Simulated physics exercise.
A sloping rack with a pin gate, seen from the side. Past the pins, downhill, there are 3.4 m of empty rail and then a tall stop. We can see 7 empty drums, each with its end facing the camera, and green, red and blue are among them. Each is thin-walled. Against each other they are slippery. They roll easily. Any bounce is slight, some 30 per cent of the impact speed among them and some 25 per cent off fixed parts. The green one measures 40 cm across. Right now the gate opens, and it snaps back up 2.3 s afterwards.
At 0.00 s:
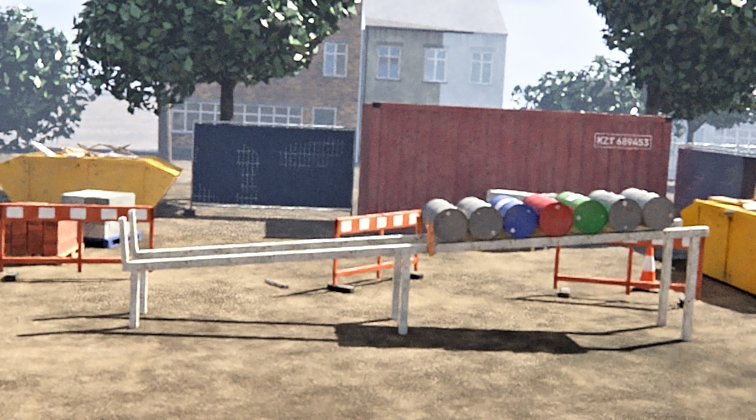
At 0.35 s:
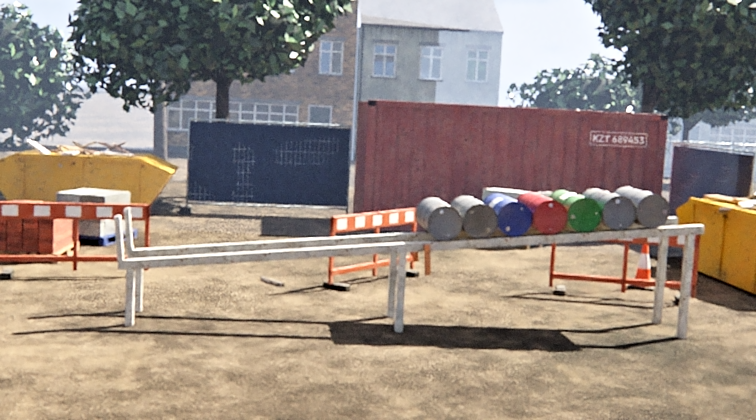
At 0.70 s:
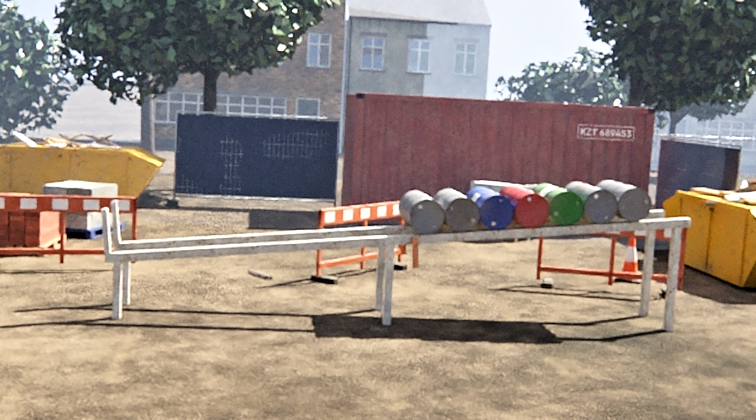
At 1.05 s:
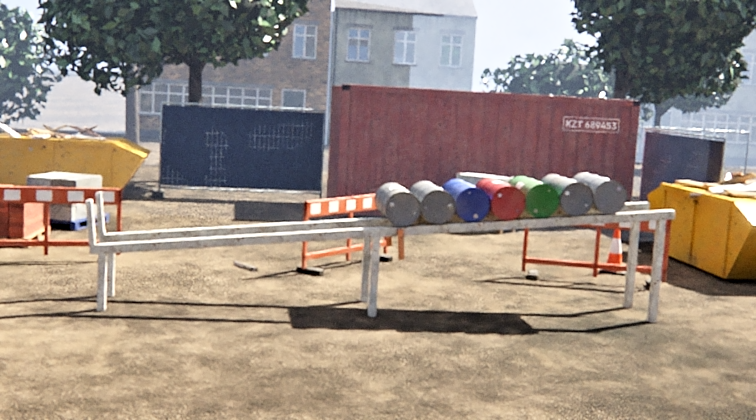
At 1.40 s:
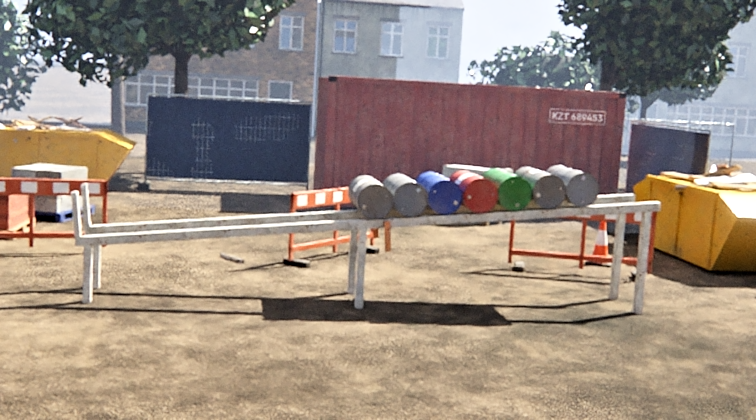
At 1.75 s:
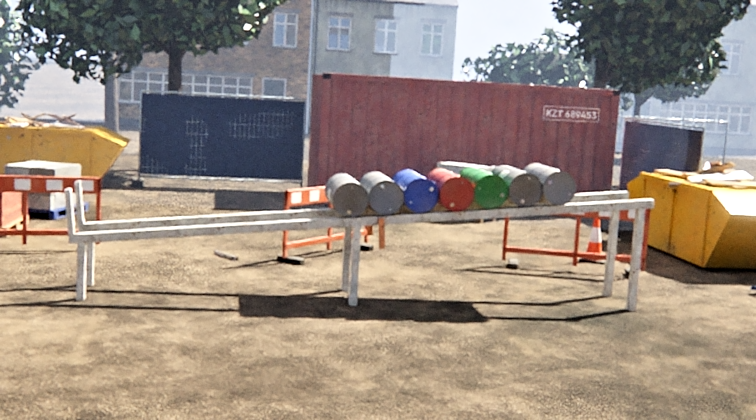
At first, seven drums, four grey and the others blue, red and green, sit in a row against a small orange gate on a sloping white rack in a yard. The gate drops away, and the drums roll together a short way left down the rack as the view drifts slightly right.
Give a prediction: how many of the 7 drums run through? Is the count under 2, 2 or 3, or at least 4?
It is 2 or 3.
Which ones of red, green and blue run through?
Here red is retained, green is retained and blue leaves.
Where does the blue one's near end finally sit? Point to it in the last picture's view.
(169, 210).
Then, 2.0 s in, green is on the rails, 110 cm above the pins, rolling left; red is on the rails, 70 cm above the pins, rolling left; blue is on the rails, 30 cm above the pins, rolling left; 2 through so far.
Then, 2.1 s in, green is on the rails, 100 cm above the pins, rolling left; red is on the rails, 60 cm above the pins, rolling left; blue is on the rails, 20 cm above the pins, rolling left; 2 through so far.
Then, 2.3 s in, green is on the rails, 85 cm above the pins, rolling left; red is on the rails, 45 cm above the pins, rolling left; blue is on the rails, 5 cm above the pins, rolling left; 2 through so far.
Then, 2.5 s in, green is on the rails, 65 cm above the pins, rolling left; red is on the rails, 25 cm above the pins, rolling left; blue is in the air, 15 cm below the pins, rolling left; 3 through so far.
In the end (5.5 s), green is on the rails, 65 cm above the pins; red is on the rails, 25 cm above the pins; blue is on the rails, 230 cm below the pins; 3 through so far.
